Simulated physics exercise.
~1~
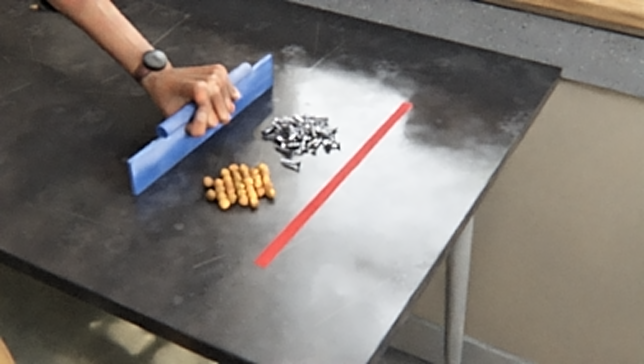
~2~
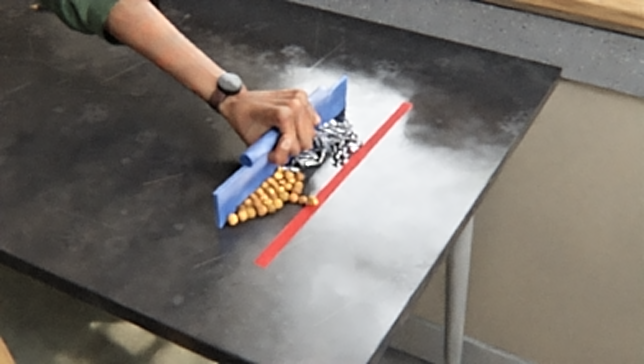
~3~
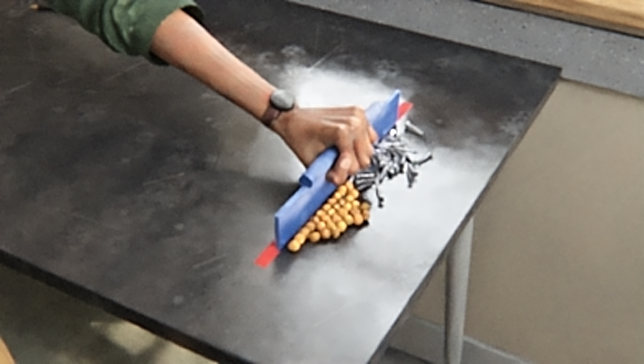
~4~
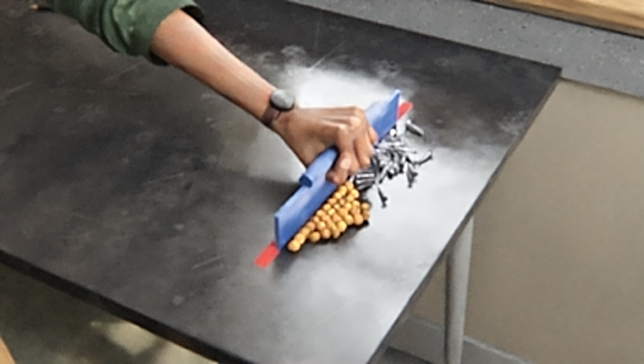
To begin with, a hand wearing a dark watch grips a blue scraper on a black tabletop, with a cluster of small golden-brown pieces in front and a heap of small silvery pieces behind, both short of a strip of red tape. The hand pushes the scraper to the right, and it gathers both piles along its face. It keeps sweeping them together across the red strip. The scraper then stops over the tape and stays still. Both piles rest beyond the strip, still on the table and short of its edge.
